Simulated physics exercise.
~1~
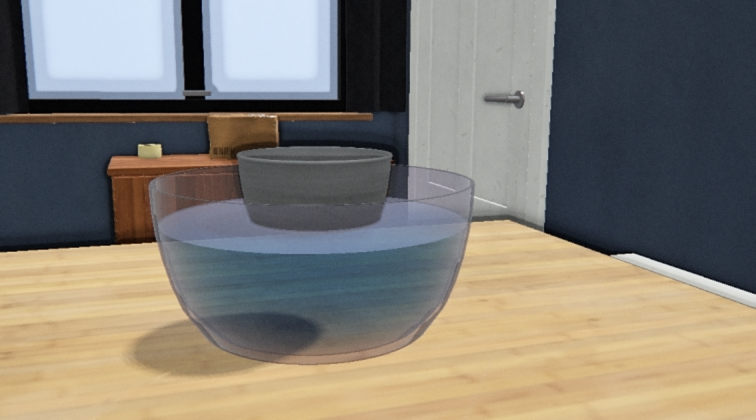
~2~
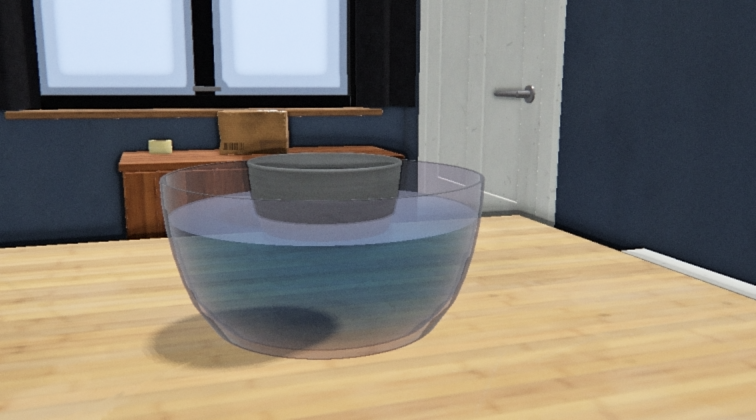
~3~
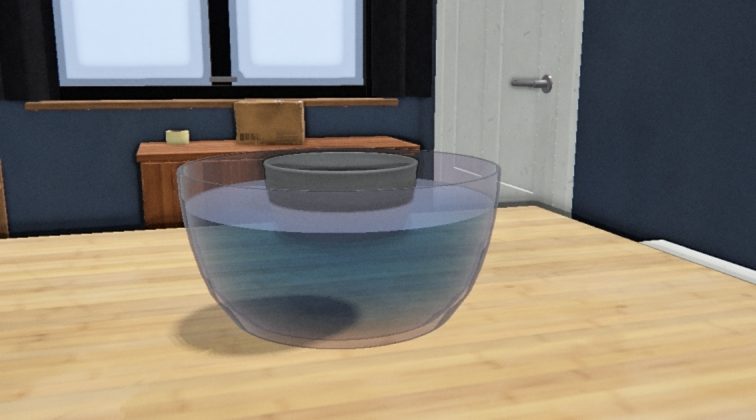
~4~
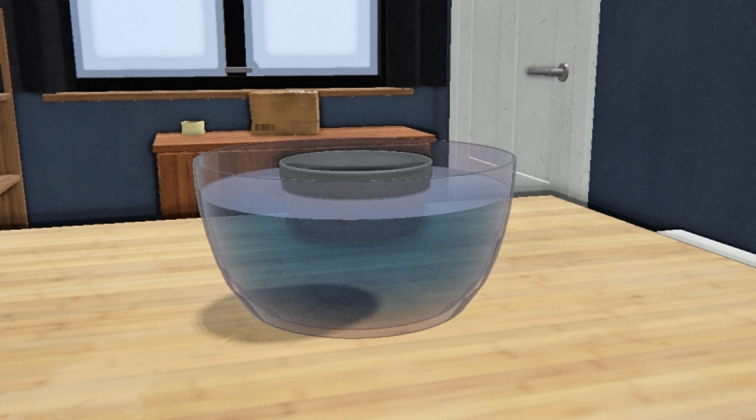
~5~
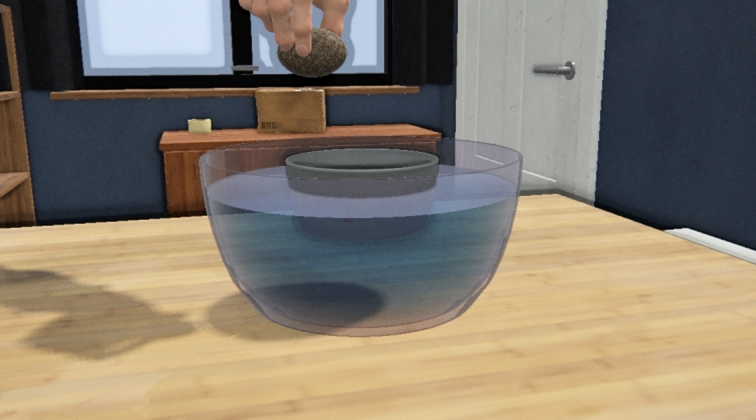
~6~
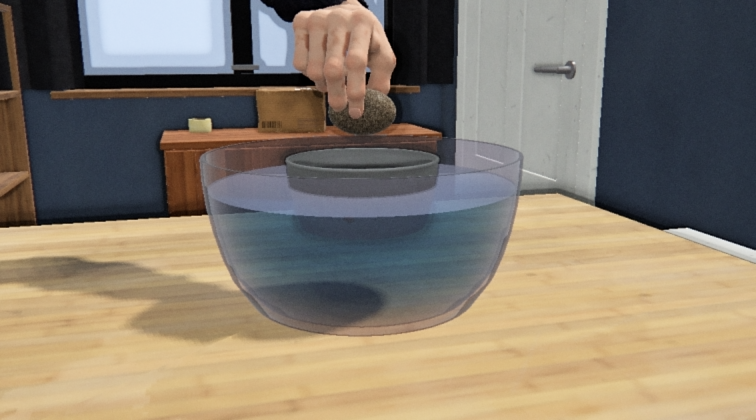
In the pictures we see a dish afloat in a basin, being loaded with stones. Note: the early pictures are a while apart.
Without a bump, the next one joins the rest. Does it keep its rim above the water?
Yes.
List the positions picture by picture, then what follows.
In the first picture, dish (315, 155) empty; most of its side above the surface.
In the second picture, dish (325, 162) with one aboard; about two thirds of its side above the surface.
In the third picture, dish (341, 163) with two aboard; about half of its side above the surface.
In the fourth picture, dish (356, 162) with three aboard; about a third of its side above the surface.
In the fifth picture, dish (362, 160) with three aboard; about a third of its side above the surface; the next stone in the hand at (312, 53).
In the sixth picture, dish (363, 160) with three aboard; about a third of its side above the surface; the next stone in the hand at (362, 112).
Soon after, the stone is in and the dish dips.
Later, it steadies; about a fifth of its side above the surface.
In the end, the dish floats; about a fifth of its side above the surface.
